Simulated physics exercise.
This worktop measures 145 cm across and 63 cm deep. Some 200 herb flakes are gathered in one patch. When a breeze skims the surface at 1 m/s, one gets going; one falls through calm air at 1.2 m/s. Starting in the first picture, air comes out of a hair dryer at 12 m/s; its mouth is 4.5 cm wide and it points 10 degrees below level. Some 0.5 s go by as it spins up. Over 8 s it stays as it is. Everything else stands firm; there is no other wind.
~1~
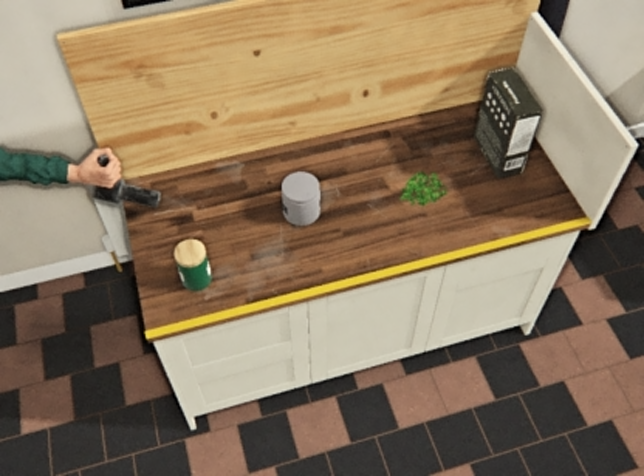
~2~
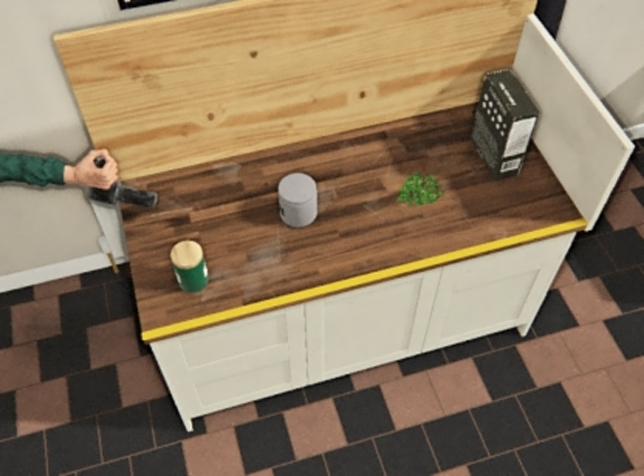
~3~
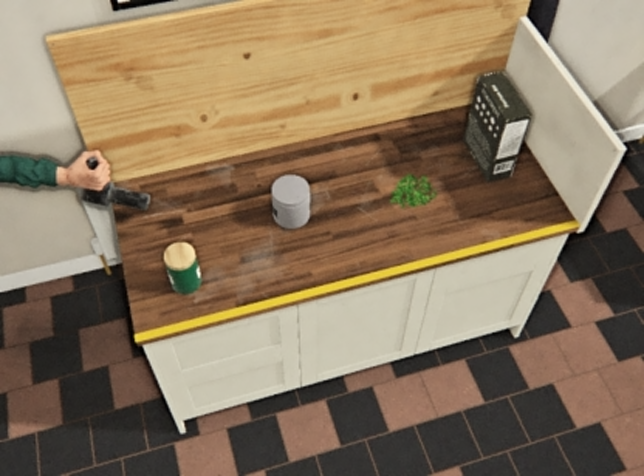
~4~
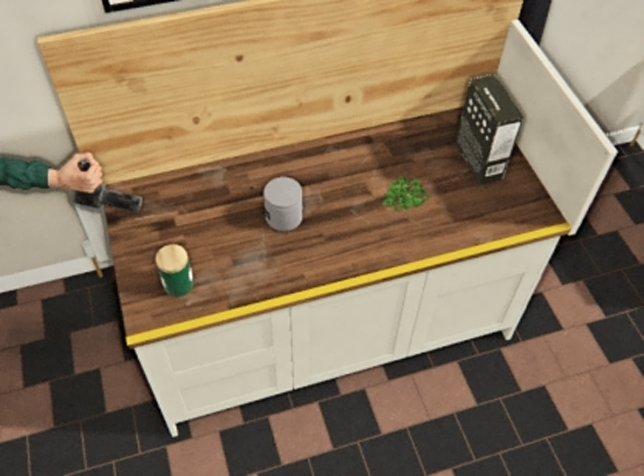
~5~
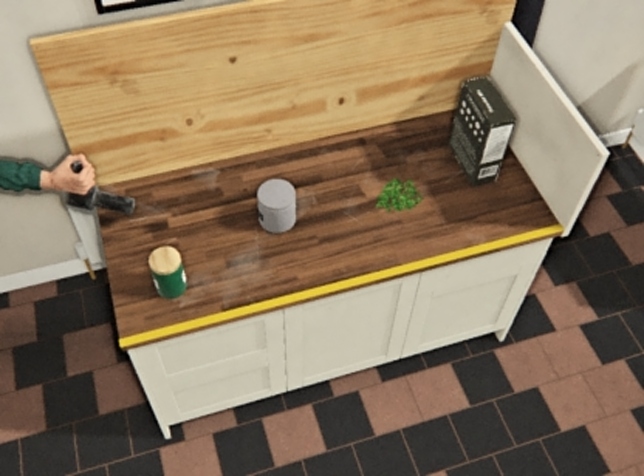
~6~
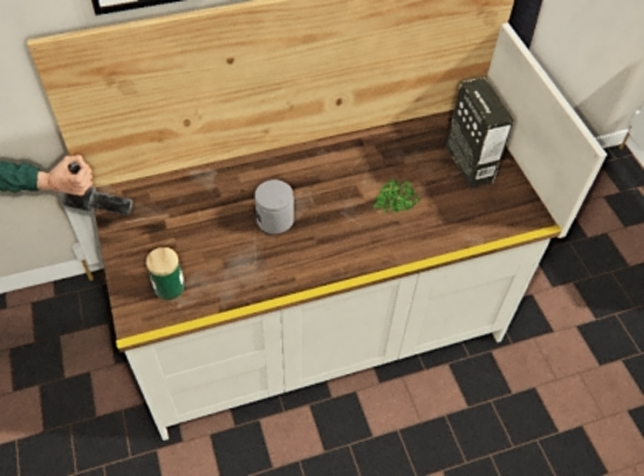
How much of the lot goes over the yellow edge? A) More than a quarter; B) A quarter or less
A quarter or less (B).
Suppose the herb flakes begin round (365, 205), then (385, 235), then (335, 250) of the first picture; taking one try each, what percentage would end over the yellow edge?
First try 10 %, second 90 %, third 100 %.
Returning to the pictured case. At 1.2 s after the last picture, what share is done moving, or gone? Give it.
Near 90 %.
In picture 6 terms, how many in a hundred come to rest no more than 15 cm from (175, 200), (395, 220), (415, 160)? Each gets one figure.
Taking the spots one by one, around 0 %, 90 % and 20 %.
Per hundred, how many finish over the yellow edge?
0 %.
Then, 1.2 s after the last picture the count stands so, 0 % are over the yellow edge; the middle of those still in play is near (396, 196).
Then, 2.1 s after the last picture the count stands so, 0 % are over the yellow edge; the middle of those still in play is near (396, 196).
Then, 4.0 s after the last picture the count stands so, 0 % are over the yellow edge; the middle of those still in play is near (396, 196).
Then, 7.6 s after the last picture, at the end, 0 % are over the yellow edge; the middle of those still in play is near (396, 196).
